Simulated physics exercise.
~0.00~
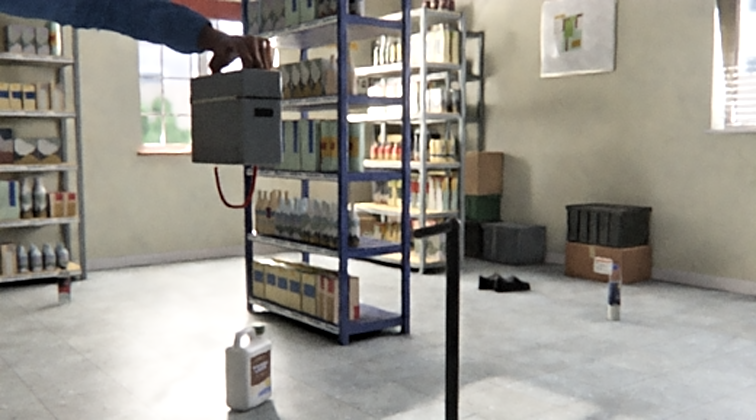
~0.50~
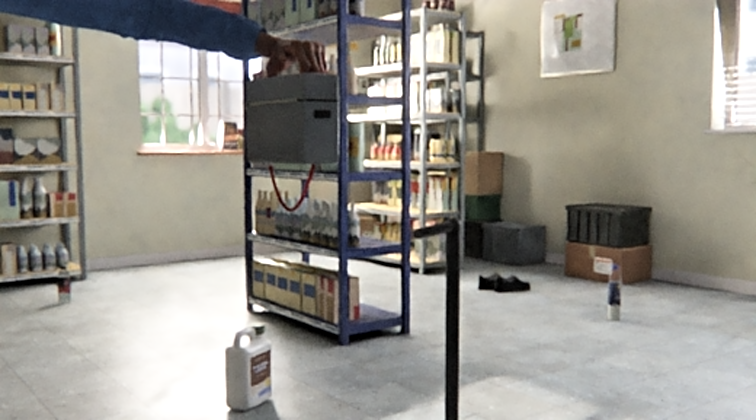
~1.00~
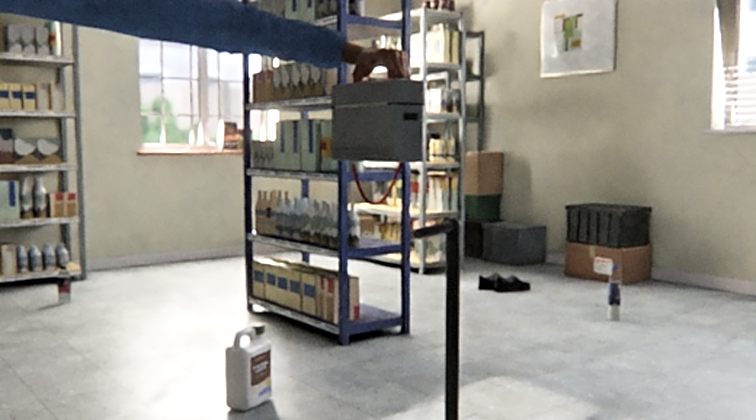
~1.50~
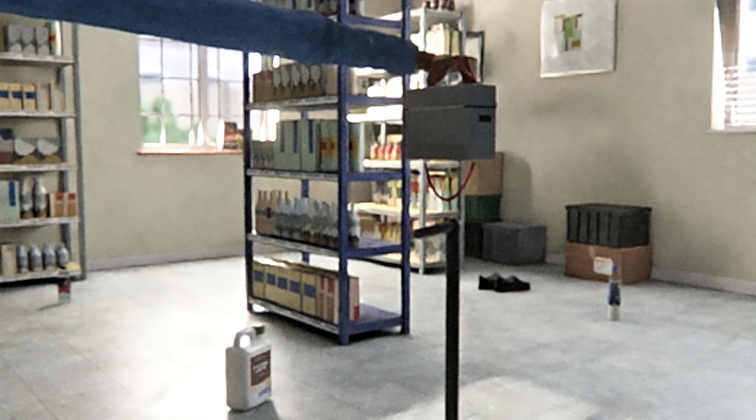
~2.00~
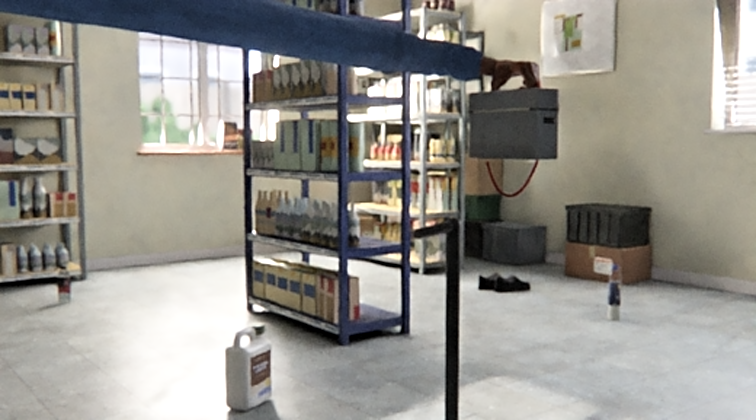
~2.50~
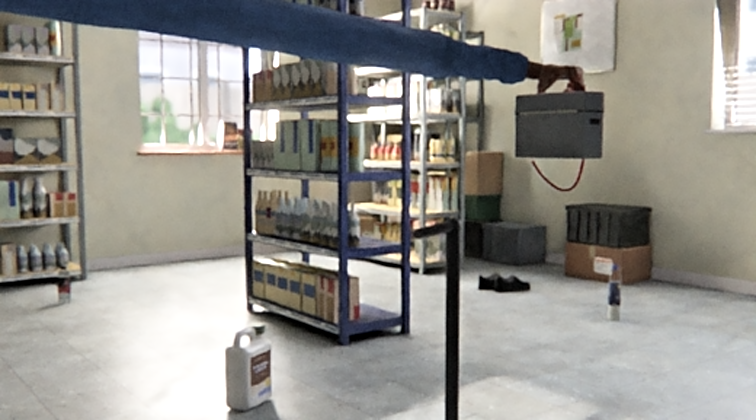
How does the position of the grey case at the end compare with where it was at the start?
At the start the grey case was on the left, by the left edge of the blue shelving unit. By the end it was well to the right, beyond the post and held above the stacked boxes near the wall.
